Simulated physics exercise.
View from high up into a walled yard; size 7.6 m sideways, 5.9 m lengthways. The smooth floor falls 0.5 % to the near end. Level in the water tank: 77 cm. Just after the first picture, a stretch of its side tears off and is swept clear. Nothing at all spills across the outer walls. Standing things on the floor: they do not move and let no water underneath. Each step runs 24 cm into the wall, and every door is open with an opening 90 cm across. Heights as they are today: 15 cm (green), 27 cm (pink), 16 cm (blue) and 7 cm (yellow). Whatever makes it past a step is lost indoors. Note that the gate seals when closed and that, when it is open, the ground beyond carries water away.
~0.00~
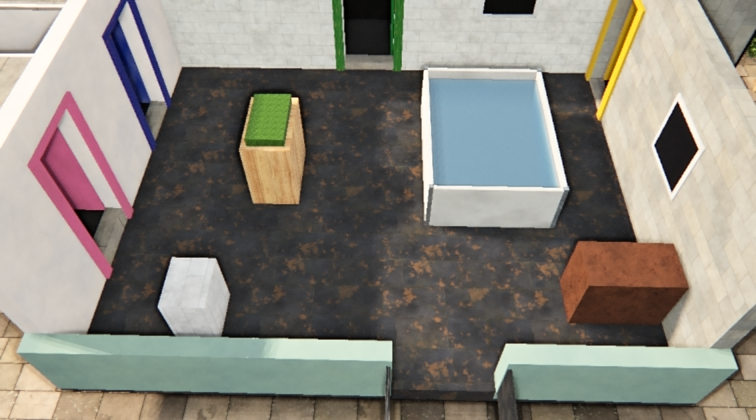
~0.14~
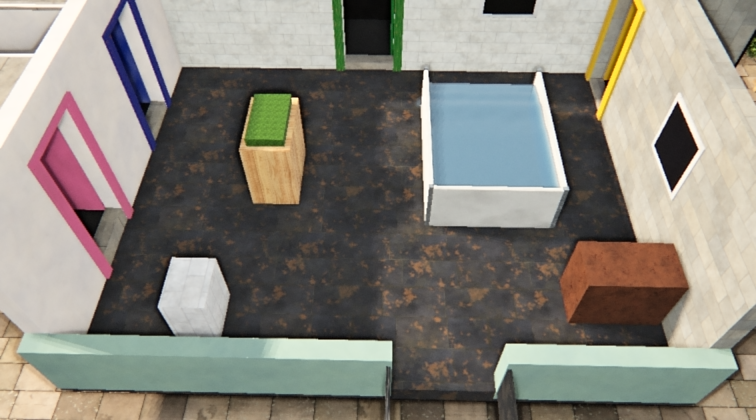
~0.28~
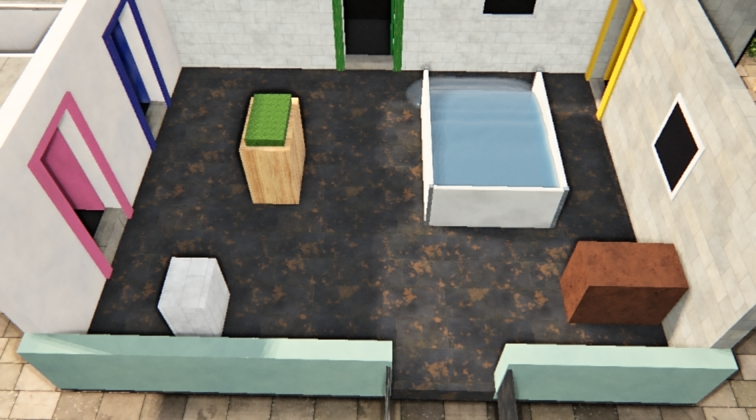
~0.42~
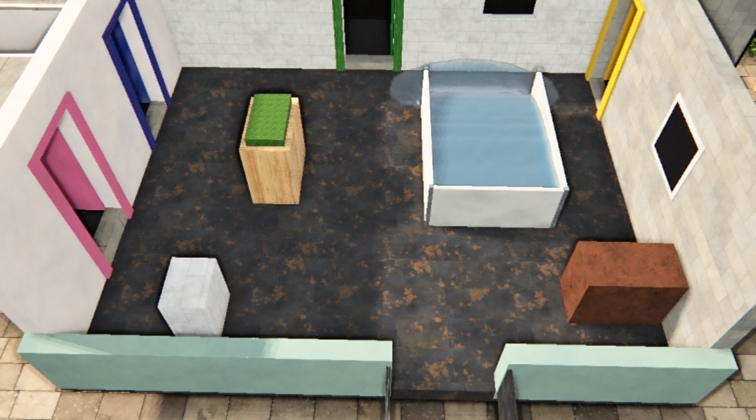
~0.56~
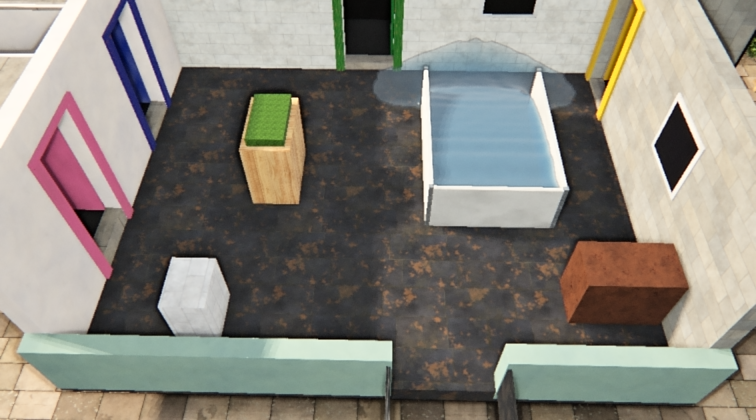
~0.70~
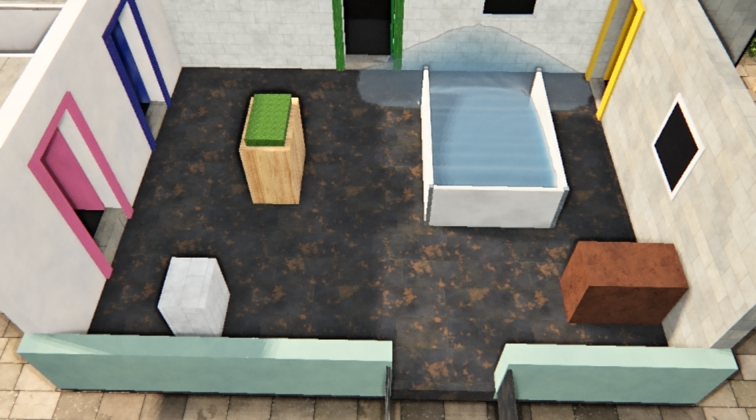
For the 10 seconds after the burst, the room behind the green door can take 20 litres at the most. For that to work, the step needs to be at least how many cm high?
At least about 16 cm high.
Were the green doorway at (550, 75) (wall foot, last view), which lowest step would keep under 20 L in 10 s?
Something near 30 cm.
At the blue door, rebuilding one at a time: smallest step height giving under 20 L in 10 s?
Roughly 19 cm at the blue door.
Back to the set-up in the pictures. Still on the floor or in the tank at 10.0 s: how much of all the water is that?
Around 76 percent is still there.
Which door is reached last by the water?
Last in order comes the pink door.
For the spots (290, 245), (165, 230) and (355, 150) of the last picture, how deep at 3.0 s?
That's 0, 0 and 1 cm, in the order given.
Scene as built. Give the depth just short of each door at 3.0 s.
Green door 16 cm, pink door 0 cm, blue door 25 cm, yellow door 31 cm.
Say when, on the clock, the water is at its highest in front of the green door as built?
At roughly 1.8 s.
After 1.4 s water covers 15 % of the floor, deepest (56 cm) near (460, 75); 19 cm at the green door, 2 litres in over its 15 cm step.
After 3.0 s water covers 45 % of the floor, deepest (34 cm) near (597, 111); 16 cm at the green door, 21 litres in over its 15 cm step.
After 10.0 s water covers 95 % of the floor, deepest (11 cm) near (595, 277); 4 cm at the green door, 23 litres in over its 15 cm step.
At the green door as built, the water arrived by 0.7 s and peaked near 20 cm at 1.8 s.
Run again over the same 10 s with other heights there, 31 litres in over 13.5 cm, 11 litres over 18 cm. The limit of 20 litres is kept from about 16 cm up.
